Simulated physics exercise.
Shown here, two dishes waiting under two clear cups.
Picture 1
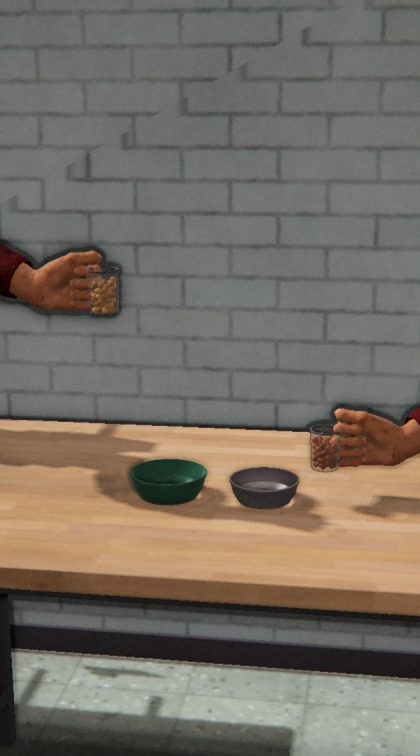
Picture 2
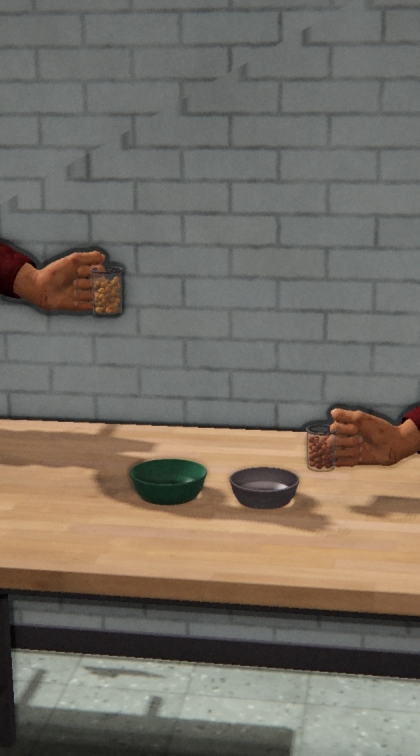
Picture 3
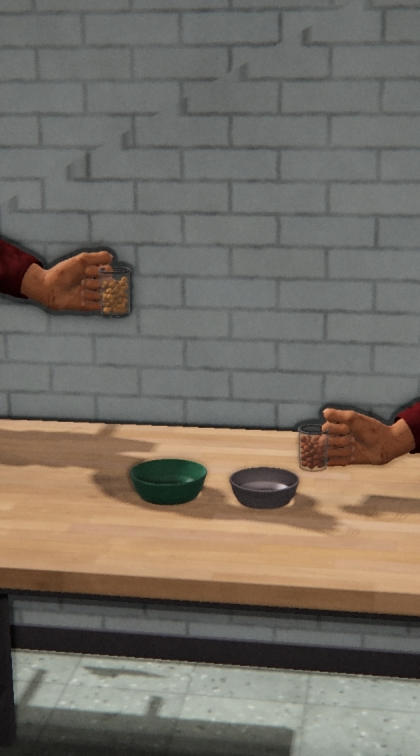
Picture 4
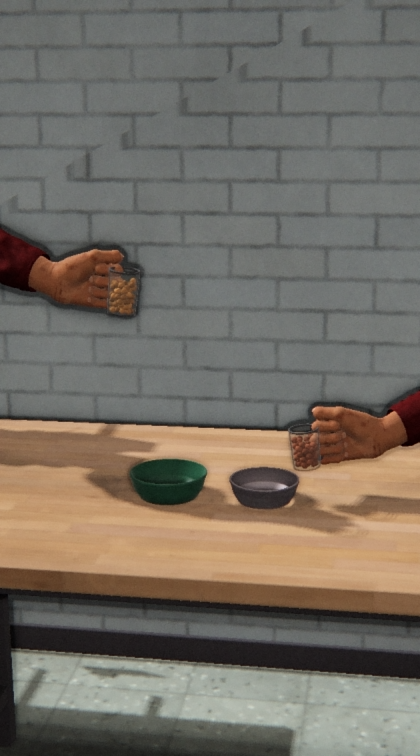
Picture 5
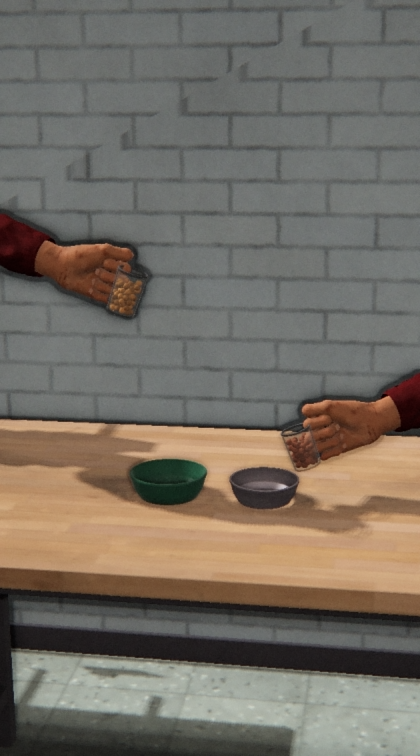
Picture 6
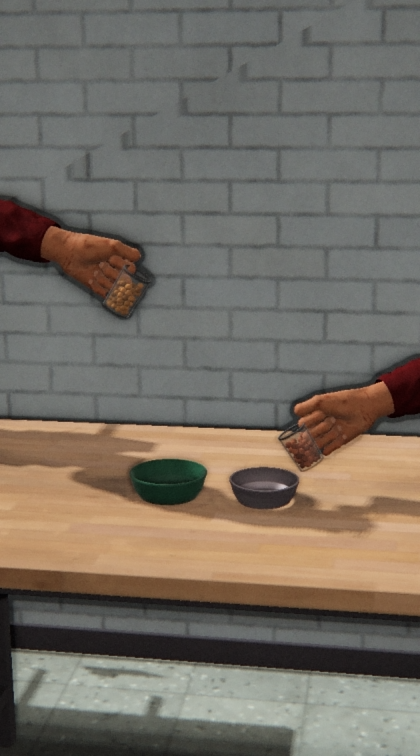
Two hands holding clear cups of small pieces moving inward above a green bowl and a gray bowl, then tilting the cups.
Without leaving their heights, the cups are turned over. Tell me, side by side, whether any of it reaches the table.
Here is how it goes: Left some reaches the table, right none reaches the table.
Then, 0.26 s after the last picture, left, all still in the cup; right, all still in the cup.
Then, 0.60 s after the last picture, left, all still in the cup; right, all still in the cup.
Then, 0.95 s after the last picture, left, most still in the cup, a small part in the air; right, most still in the cup, a small part in the dish, a small part in the air.
At rest, left, nearly all in the dish, a small part outside the dish; right, all in the dish, none outside the dish.
